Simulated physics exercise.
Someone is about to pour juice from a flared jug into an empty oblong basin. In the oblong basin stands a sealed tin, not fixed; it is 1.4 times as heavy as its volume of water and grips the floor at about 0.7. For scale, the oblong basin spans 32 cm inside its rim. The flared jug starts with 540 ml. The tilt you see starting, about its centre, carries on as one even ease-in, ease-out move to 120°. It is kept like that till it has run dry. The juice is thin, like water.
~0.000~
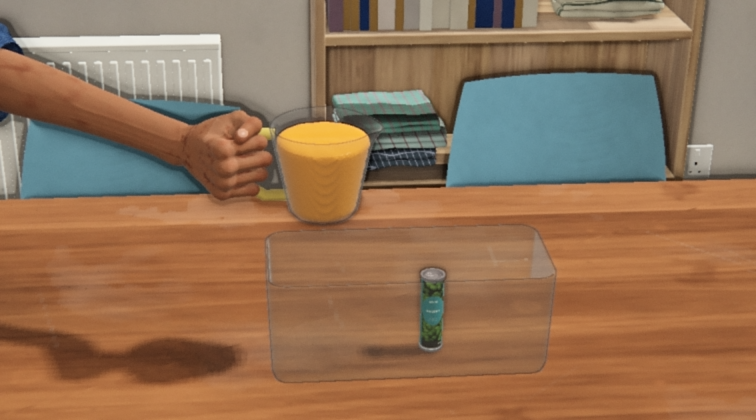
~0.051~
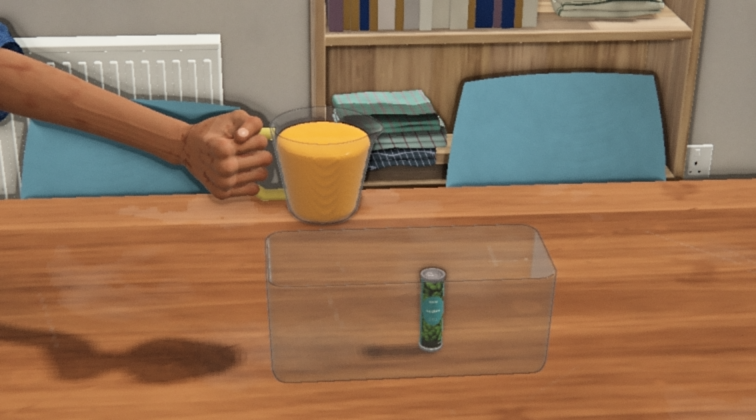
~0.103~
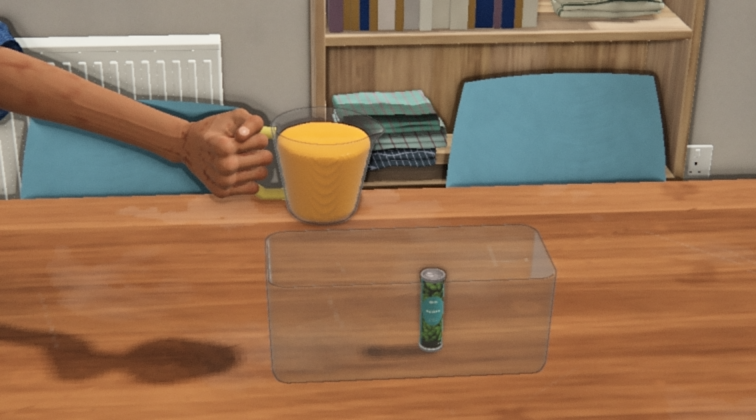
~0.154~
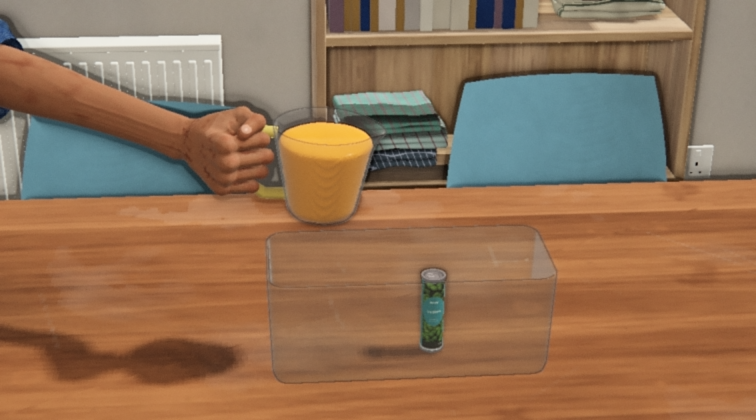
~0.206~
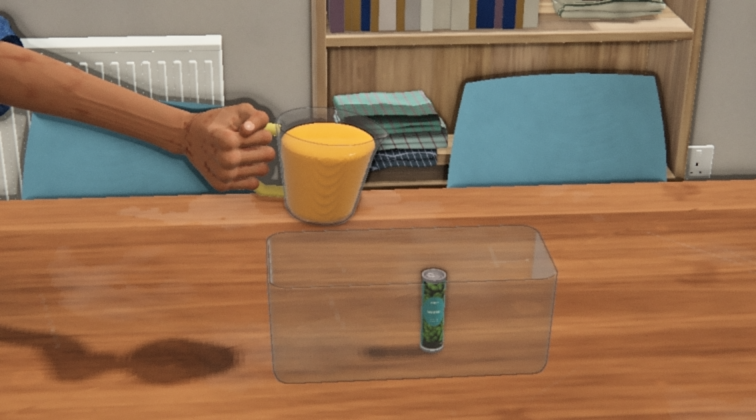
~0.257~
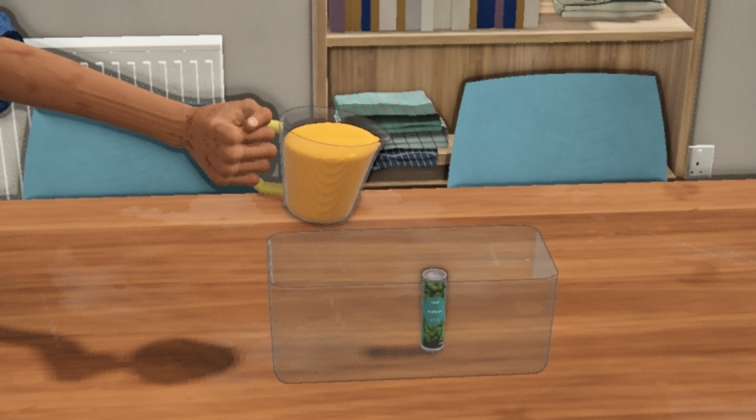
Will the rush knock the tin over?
It goes over.
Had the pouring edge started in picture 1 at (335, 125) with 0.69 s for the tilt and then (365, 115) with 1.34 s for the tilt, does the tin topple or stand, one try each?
First it stays up; then it goes over.
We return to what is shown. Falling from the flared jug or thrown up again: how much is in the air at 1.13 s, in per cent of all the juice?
Some 6 per cent.
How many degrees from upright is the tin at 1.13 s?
About 5°.
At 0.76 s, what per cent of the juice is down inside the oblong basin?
About 14 per cent.
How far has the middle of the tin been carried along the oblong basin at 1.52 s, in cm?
About 6 cm.
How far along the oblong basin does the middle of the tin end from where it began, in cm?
About 6.5 cm.
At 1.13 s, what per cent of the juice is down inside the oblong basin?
About 88 per cent.
By 0.76 s the tilt is 66° and 67 per cent is still to pour; the tin stands where it began.
By 1.13 s the tilt is 107° and 6 per cent is still to pour; the tin leans 5°.
By 1.52 s the tilt is 120° and 0 per cent is still to pour; the tin lies on its side.
By 1.94 s the tilt is 120° and 0 per cent is still to pour; the tin lies on its side.
At rest the tin lies on its side.
